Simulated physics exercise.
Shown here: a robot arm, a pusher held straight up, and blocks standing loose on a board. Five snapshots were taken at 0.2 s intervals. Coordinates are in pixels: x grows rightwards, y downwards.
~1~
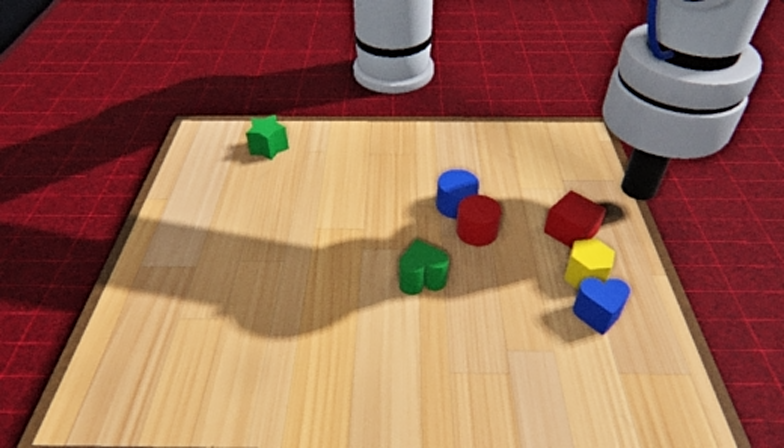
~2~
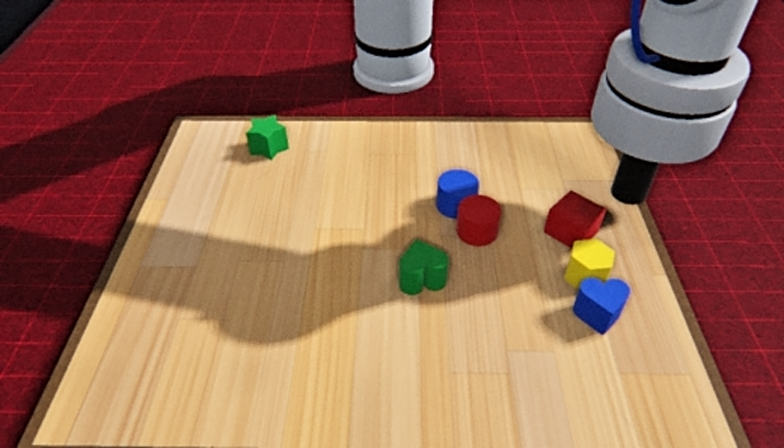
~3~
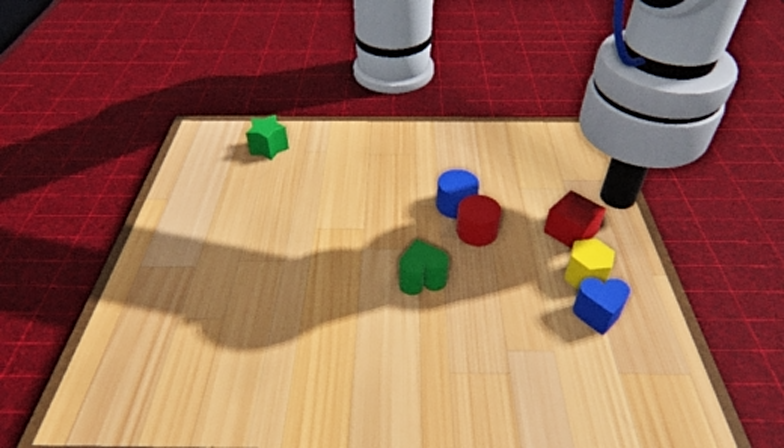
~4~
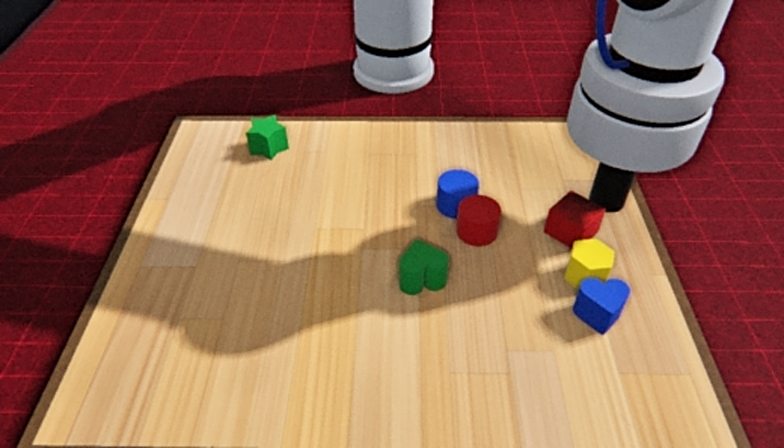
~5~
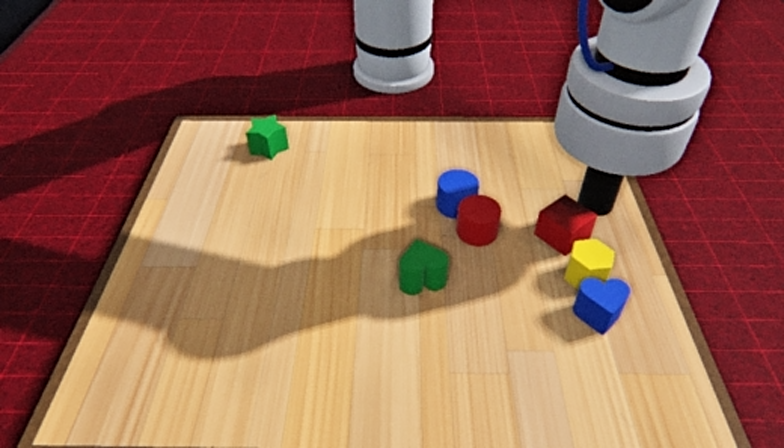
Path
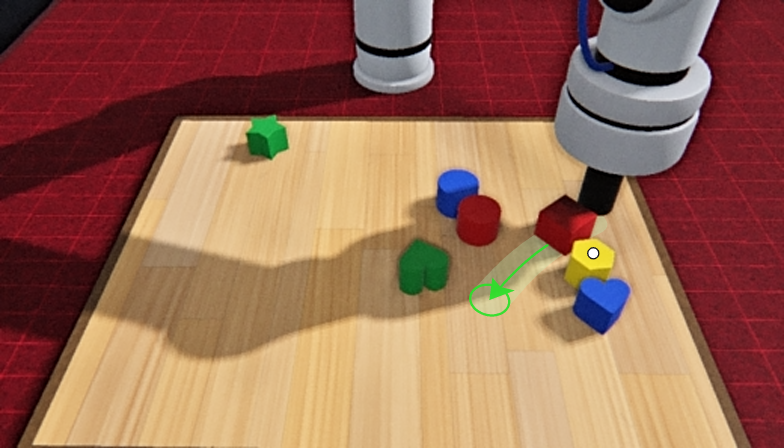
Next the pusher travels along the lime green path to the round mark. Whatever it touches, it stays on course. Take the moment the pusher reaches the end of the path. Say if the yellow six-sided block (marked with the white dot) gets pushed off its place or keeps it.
At the end of the path, the yellow six-sided block remains in its old spot.
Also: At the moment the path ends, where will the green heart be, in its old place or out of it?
That block moves.
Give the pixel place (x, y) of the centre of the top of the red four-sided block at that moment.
It ends at (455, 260).
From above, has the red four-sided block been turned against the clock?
In short: No.
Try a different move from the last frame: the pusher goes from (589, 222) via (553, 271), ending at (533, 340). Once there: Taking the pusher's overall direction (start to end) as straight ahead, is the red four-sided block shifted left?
No, I don't think so.
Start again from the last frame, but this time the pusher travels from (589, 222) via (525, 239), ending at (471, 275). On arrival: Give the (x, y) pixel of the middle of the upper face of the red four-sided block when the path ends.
It should be at (463, 282) by then.
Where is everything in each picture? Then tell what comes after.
The first picture shows tip of the pusher (638, 190), middles of tops, green heart (423, 257), red four-sided block (578, 208), yellow six-sided block (593, 253).
The second picture shows pusher (628, 194), nothing pushed.
The third picture shows pusher (617, 198), nothing pushed.
The fourth picture shows pusher (606, 202), nothing pushed.
The fifth picture shows pusher (595, 205), green heart (423, 257), red four-sided block (569, 212), yellow six-sided block (593, 253).
The line goes from (589, 222) over (536, 254) to (490, 300); the dot is on the yellow six-sided block.
The first path, step by step. One third of the way, pusher (557, 225); red four-sided block (526, 231), turned 15° clockwise.
Two thirds of the way, pusher (523, 251); red four-sided block (484, 250), turned 40° clockwise.
At the end, pusher (493, 283); green heart (404, 255); red four-sided block (455, 260), turned 65° clockwise; yellow six-sided block unmoved.
